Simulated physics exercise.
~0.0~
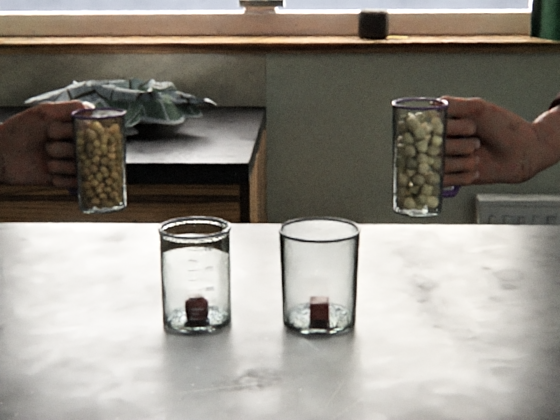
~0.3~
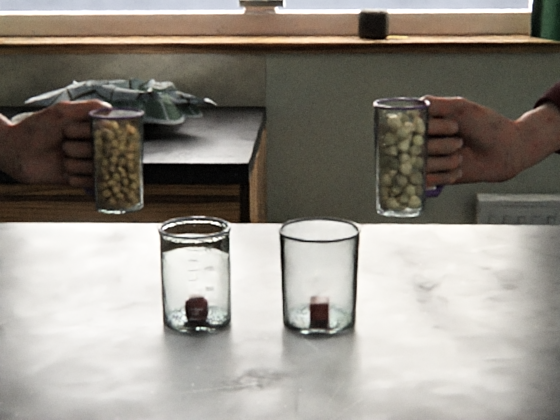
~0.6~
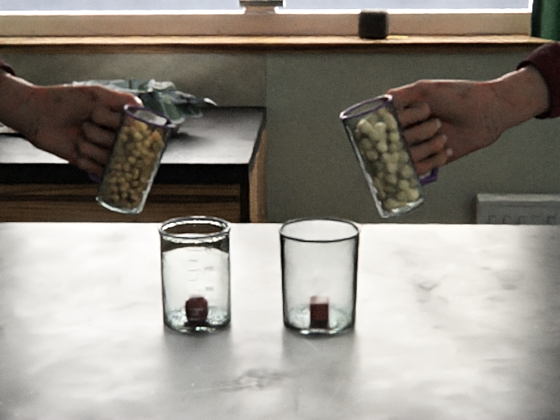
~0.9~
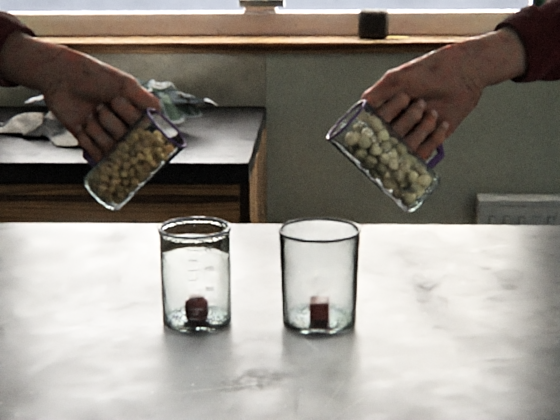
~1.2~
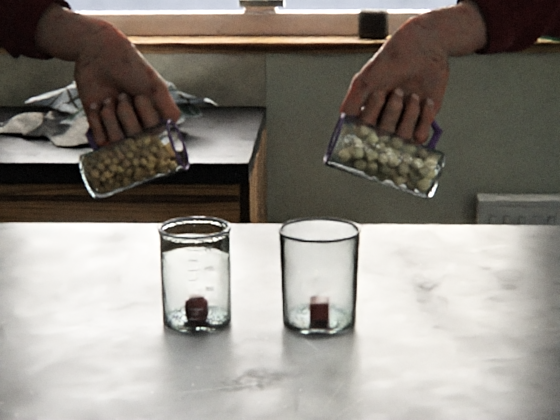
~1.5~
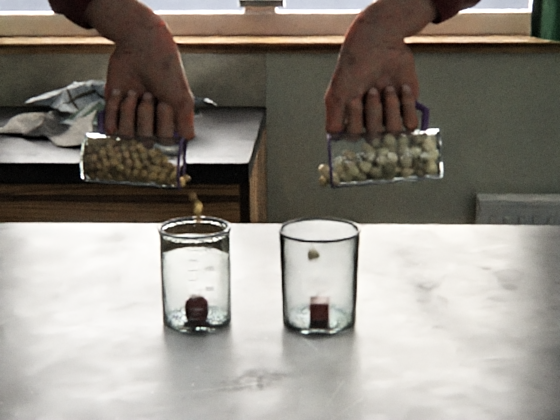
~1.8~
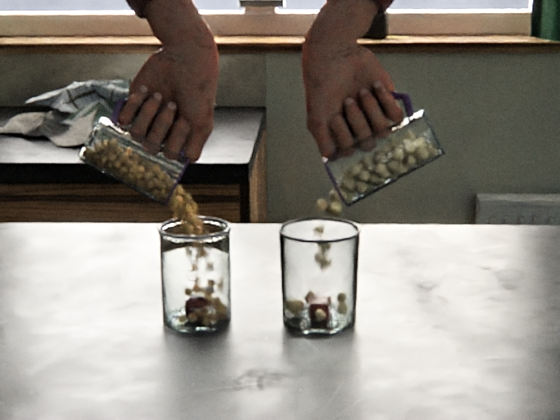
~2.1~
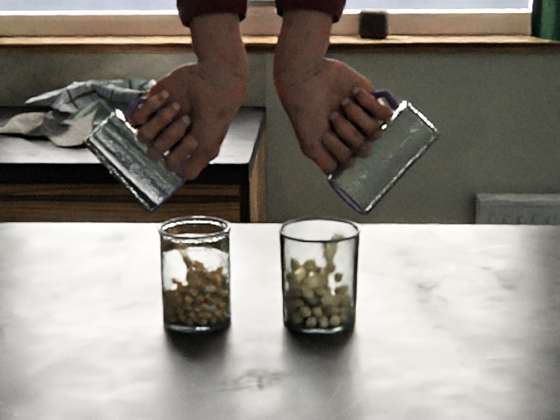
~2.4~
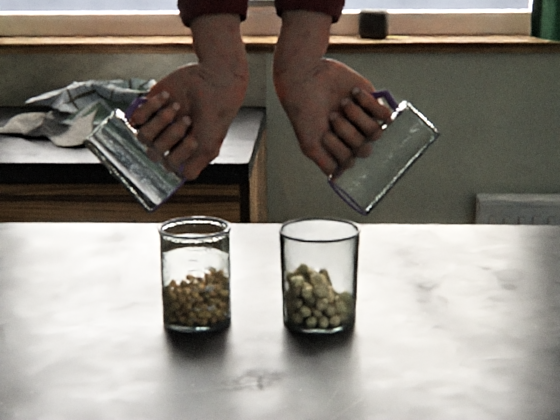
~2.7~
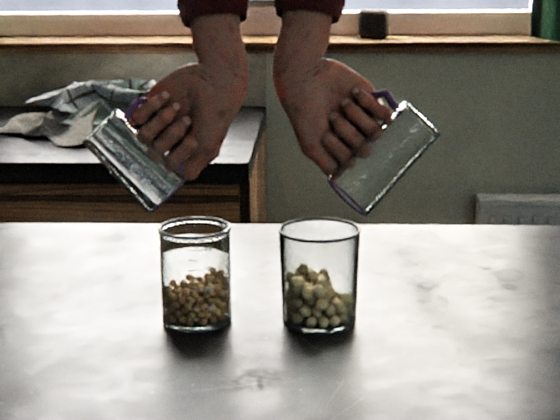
Two hands tip cups of pale, rounded pieces into two glass containers, burying the reddish blocks.
